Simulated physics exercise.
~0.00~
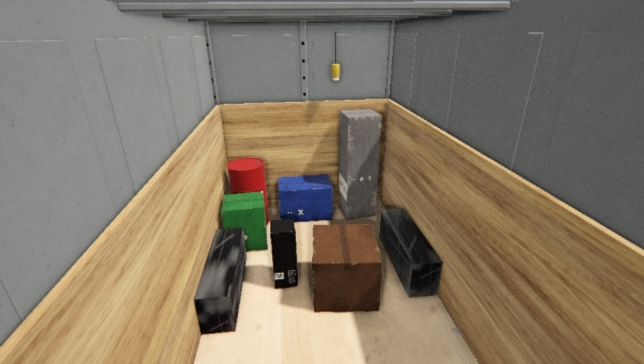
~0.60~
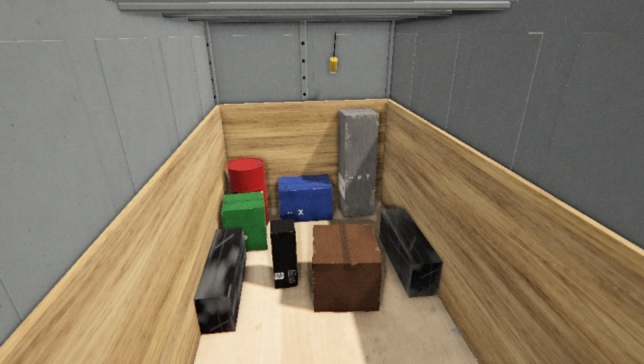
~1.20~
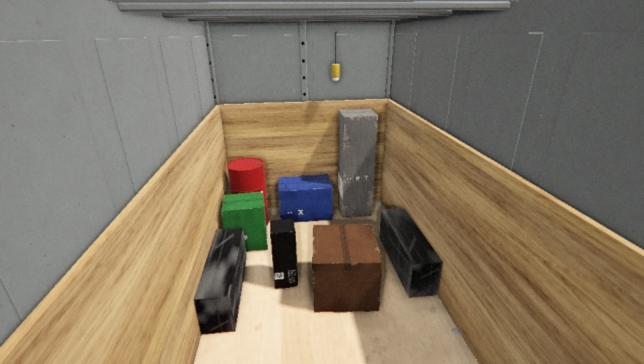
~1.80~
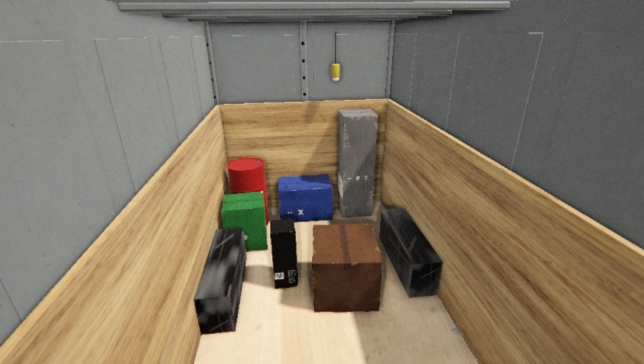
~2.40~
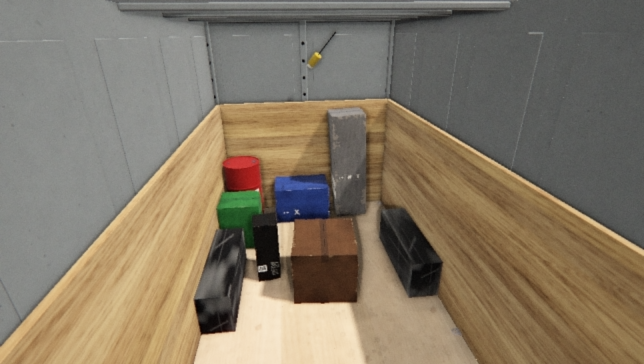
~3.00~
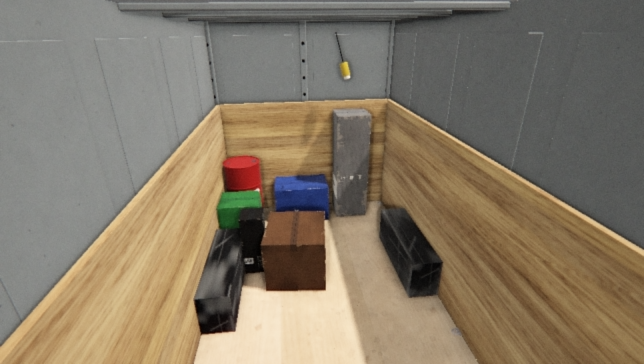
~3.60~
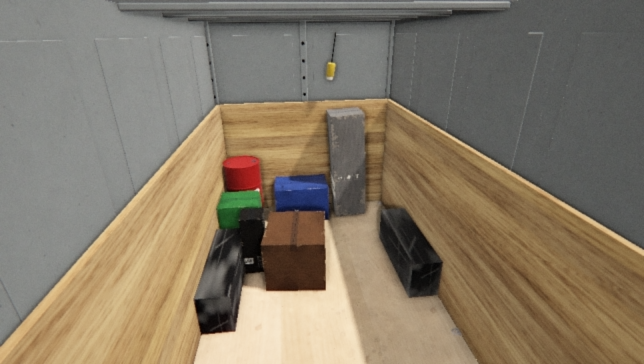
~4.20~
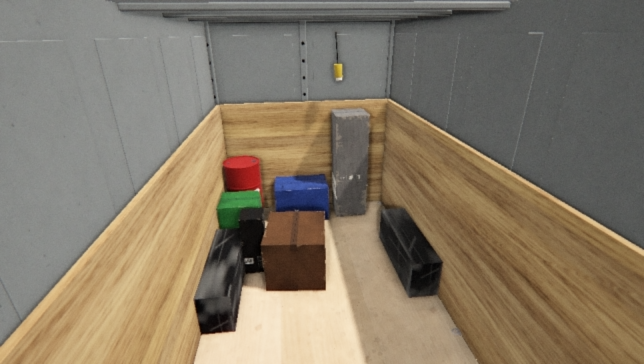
A brown box, low and wide near the middle of a van's load bay, stands beside a slim upright black box, seen from behind and facing the front wall. A red drum and a green box sit at the left, a blue box at the back centre, and a tall grey box at the back right, between black wheel boxes. At first only the small yellow tag hanging on the front wall sways. Then the tag swings left, and the brown and black boxes slide left and forwards, while the grey box shifts slightly left. The brown box ends close beside the black one, both still upright, and the load rests.
